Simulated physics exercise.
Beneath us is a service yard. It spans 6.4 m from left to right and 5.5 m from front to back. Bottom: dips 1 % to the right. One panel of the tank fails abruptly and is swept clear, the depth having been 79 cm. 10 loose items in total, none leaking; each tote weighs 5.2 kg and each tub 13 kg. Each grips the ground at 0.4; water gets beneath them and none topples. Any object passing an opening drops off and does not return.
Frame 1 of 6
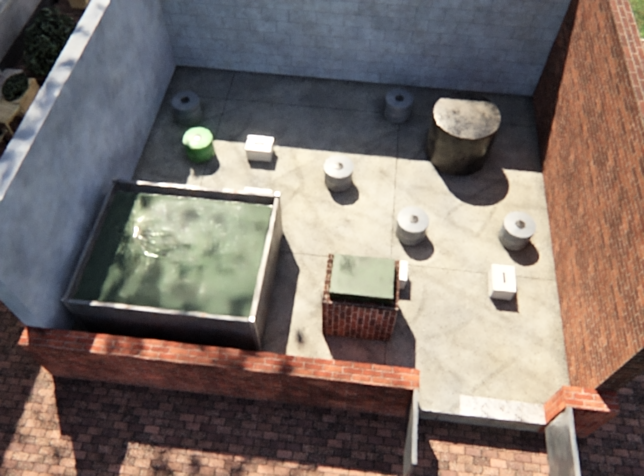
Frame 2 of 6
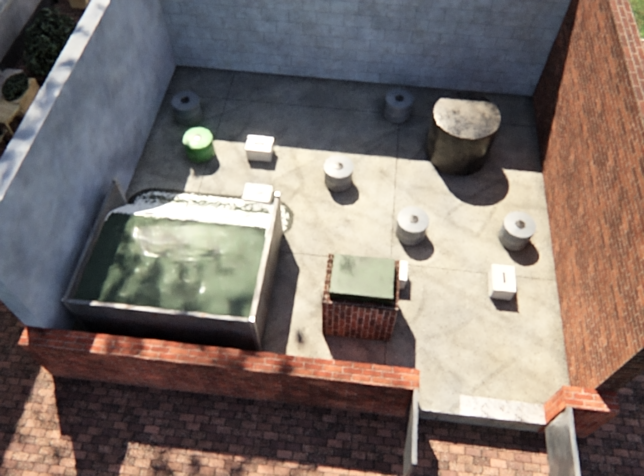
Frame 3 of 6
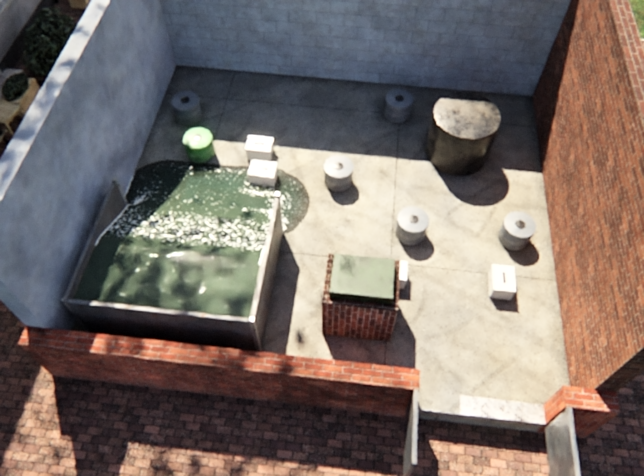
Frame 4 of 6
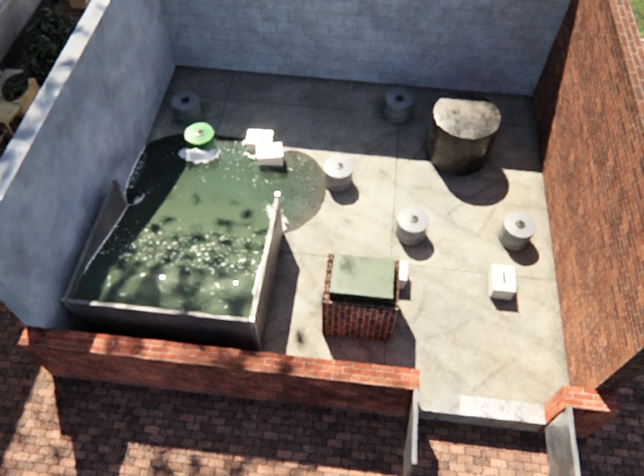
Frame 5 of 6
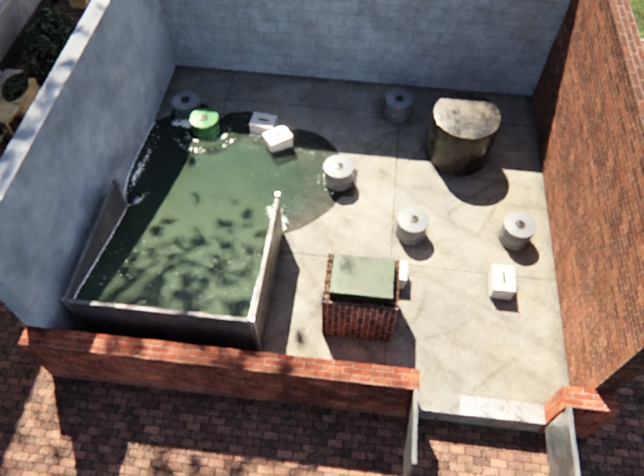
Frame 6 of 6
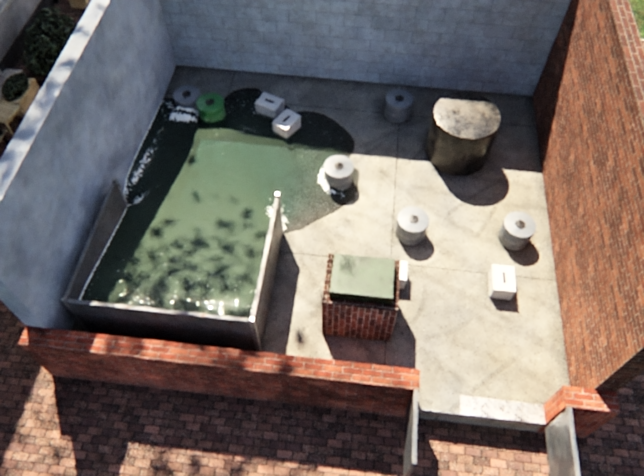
Green water surges from the tank's back across the yard, pushing a green tub and white boxes.
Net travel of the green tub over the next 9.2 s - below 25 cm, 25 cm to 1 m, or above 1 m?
It finishes a long distance off.
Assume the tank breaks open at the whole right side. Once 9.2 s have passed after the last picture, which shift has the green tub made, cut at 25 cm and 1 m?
Result: Green tub displaced a little.
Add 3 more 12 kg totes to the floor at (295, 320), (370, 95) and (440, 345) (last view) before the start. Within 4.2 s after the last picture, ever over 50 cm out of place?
Going through them in the order asked, they come out shy of the mark, clear of the mark and shy of the mark.
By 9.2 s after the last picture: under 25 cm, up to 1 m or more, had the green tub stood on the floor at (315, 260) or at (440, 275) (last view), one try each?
In that order: It barely shifts; it gets carried off.
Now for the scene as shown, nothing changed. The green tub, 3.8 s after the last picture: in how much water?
Around 14 cm.
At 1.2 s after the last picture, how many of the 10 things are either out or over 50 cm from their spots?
That would be 5.
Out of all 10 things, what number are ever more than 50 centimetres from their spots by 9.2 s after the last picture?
I make that 10.
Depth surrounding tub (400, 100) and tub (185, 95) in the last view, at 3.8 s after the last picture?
Some 10 cm at the first, some 13 cm at the second.
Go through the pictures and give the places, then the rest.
The green tub at (197, 138), on the bottom; water covers 3.9 m2; 0 of 10 have shifted, in the first frame.
The green tub at (197, 138), on the bottom; 5.2 m2 under water; 1 of 10 have shifted, in the second frame.
The green tub at (197, 138) rests on the ground; water covers 6.8 m2; 1 of 10 have shifted, in the third frame.
The green tub at (199, 133) rests on the ground, 10 cm from its start; 8.4 m2 under water; 3 of 10 have shifted, in the fourth frame.
The green tub at (204, 118), on the bottom, 43 cm from its start; water covers 9.9 m2; 3 of 10 have shifted, in the fifth frame.
The green tub at (210, 102) rests on the ground, 80 cm from its start; 11.8 m2 under water; 4 of 10 have shifted, in the sixth frame.
Then, 1.2 s after the last picture the green tub is near (240, 63), 1.6 m from its start, afloat; 0 of 10 are out; 4 afloat.
Then, 3.8 s after the last picture the green tub is near (391, 124), 3.1 m from its start, afloat; 0 of 10 are out; 5 afloat.
Then, 6.2 s after the last picture the green tub is near (462, 204), 4.2 m from its start, afloat; 3 of 10 are out; 5 afloat.
Then, 9.2 s after the last picture the green tub is near (484, 273), 4.8 m from its start, afloat; 5 of 10 are out; 3 afloat.
